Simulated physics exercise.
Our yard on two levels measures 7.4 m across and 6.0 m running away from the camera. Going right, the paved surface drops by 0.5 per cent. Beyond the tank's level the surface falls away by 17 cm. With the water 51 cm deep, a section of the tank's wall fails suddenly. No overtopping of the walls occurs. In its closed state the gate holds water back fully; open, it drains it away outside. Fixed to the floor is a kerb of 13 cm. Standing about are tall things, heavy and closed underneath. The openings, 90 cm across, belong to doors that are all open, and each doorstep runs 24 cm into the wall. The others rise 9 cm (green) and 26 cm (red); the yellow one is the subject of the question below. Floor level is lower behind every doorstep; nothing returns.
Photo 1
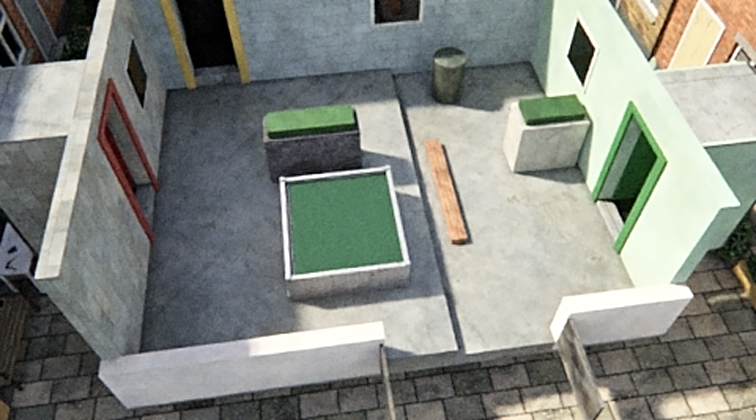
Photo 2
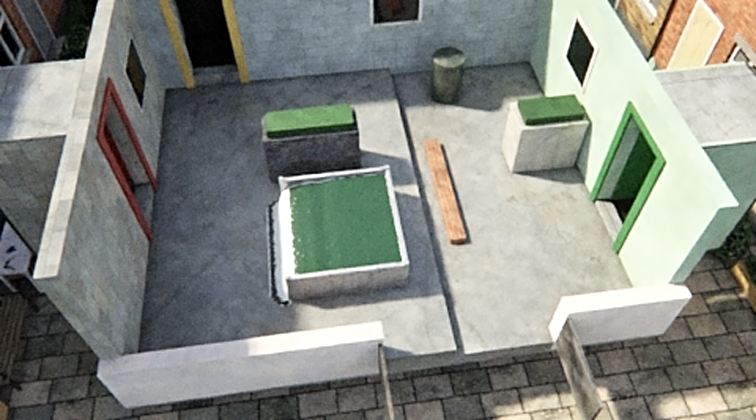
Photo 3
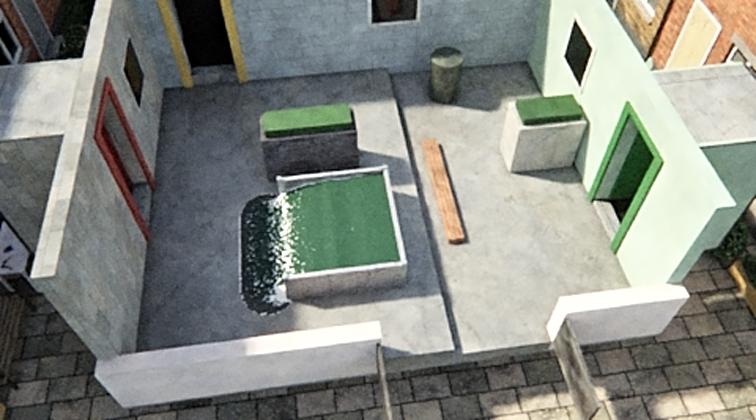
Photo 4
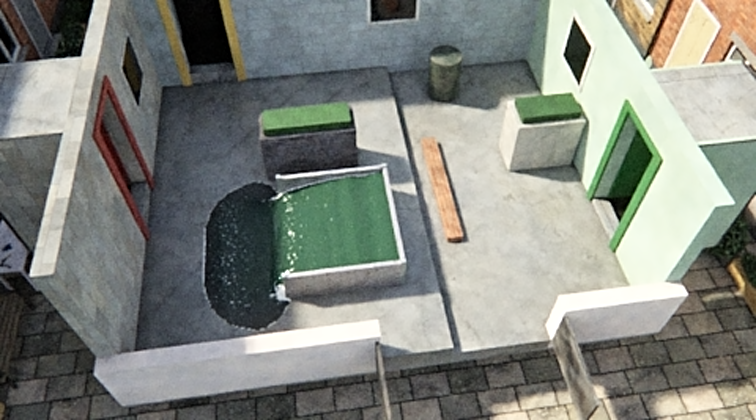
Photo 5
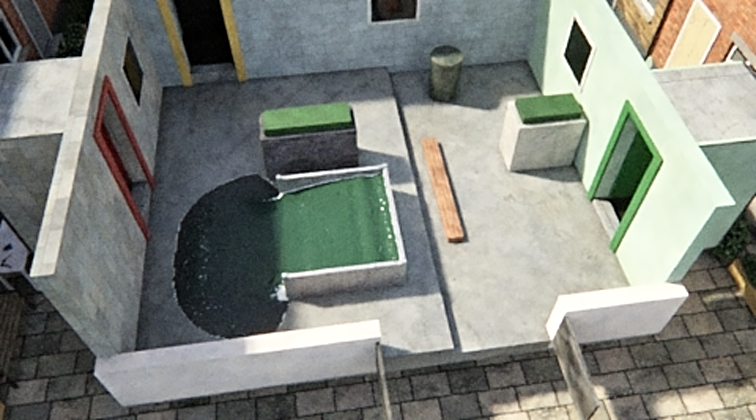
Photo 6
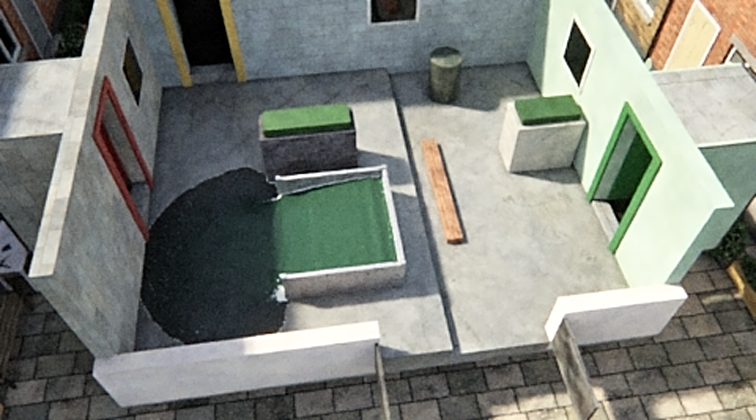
A walled concrete yard is seen from high above, with a red-framed doorway on the left, a yellow one at the back and a green one on the right. A white-rimmed tank of green water sits mid-yard before a dark green-topped block, with a plank, barrel and pale block to the right. The tank's left side opens and water pours out leftward, spreading in a widening dark rounded pool across the floor, while the camera stays almost still.
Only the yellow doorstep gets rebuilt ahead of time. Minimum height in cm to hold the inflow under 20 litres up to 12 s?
Roughly 11 cm.
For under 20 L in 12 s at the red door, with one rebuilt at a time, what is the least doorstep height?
For red: Close to 17 cm.
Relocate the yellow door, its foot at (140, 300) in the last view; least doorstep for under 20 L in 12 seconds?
About 22 cm.
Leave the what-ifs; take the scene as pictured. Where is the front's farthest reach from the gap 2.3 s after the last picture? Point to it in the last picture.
The farthest wet point sits near (163, 89) in the last view.
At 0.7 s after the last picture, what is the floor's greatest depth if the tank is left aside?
I'd estimate roughly 32 cm.
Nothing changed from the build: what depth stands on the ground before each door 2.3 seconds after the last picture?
Door by door in cm - yellow 14, green 0, red 15.
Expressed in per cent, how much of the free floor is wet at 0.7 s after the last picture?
Around 20 per cent of the free floor.
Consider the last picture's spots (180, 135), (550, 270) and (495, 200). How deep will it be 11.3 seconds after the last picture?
I'd read roughly 3, 3 and 3 cm there.
Then, 0.7 s after the last picture water covers 20 % of the floor, deepest (32 cm) near (156, 264); it has not reached the yellow door.
Then, 2.3 s after the last picture water covers 30 % of the floor, deepest (24 cm) near (132, 375); 14 cm at the yellow door, 0 litres in over its 24 cm doorstep.
Then, 11.3 s after the last picture water covers 90 % of the floor, deepest (7 cm) near (521, 69); 3 cm at the yellow door, 0 litres in over its 24 cm doorstep.
At the yellow door as built, the water peaked near 17 cm, 2.7 s after the last picture.
With a doorstep of 9 cm, 36 litres would have come in within the 12 s; with 12 cm, 13 litres. So under 20 litres takes about 11 cm.
